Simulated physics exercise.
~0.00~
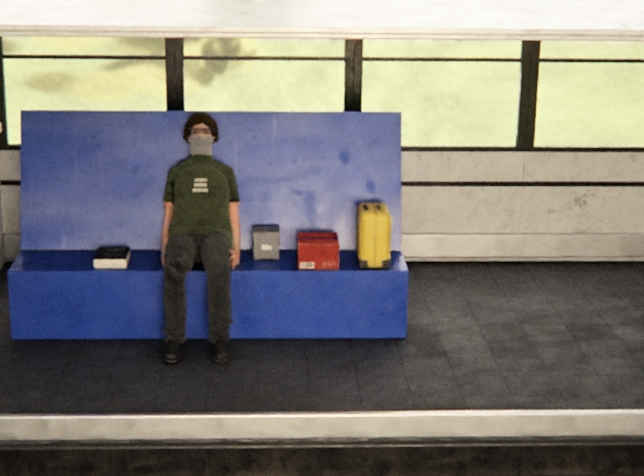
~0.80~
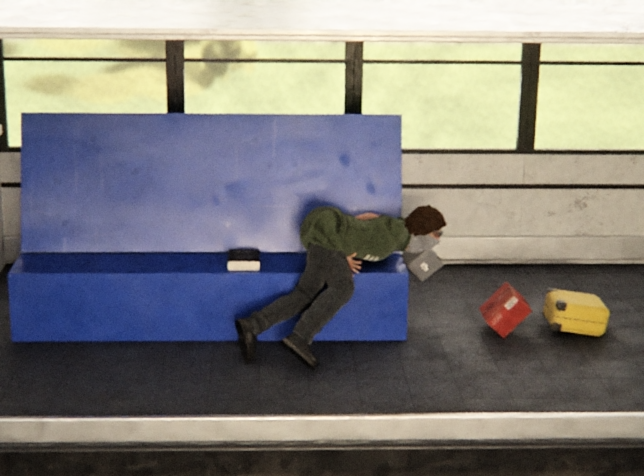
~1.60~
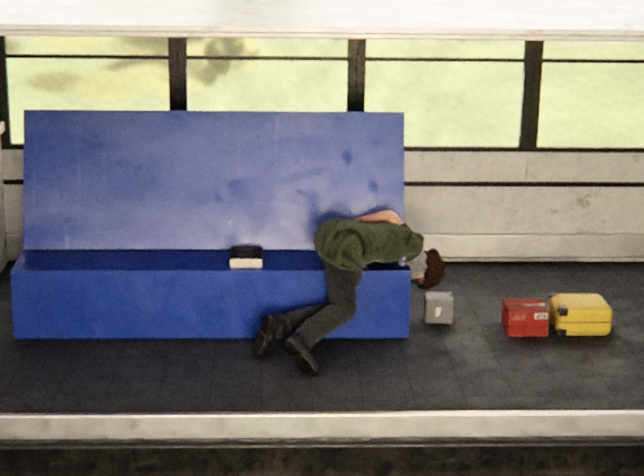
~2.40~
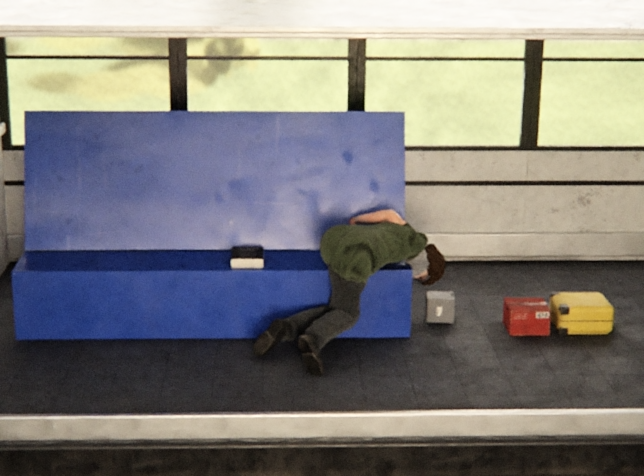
Inside a shuttle car with a row of windows, seen from the front by a slightly swaying camera, a masked person in a dark cap and green shirt sits on a blue bench. A black and white item lies to the left, with a grey tub, a red carton and an upright yellow case to the right. The person pitches right along the seat while the black item slides right and the other three tumble off the bench end. They settle on the floor, the yellow case on its side. The person ends slumped over the end, head hanging, hips still on the seat.
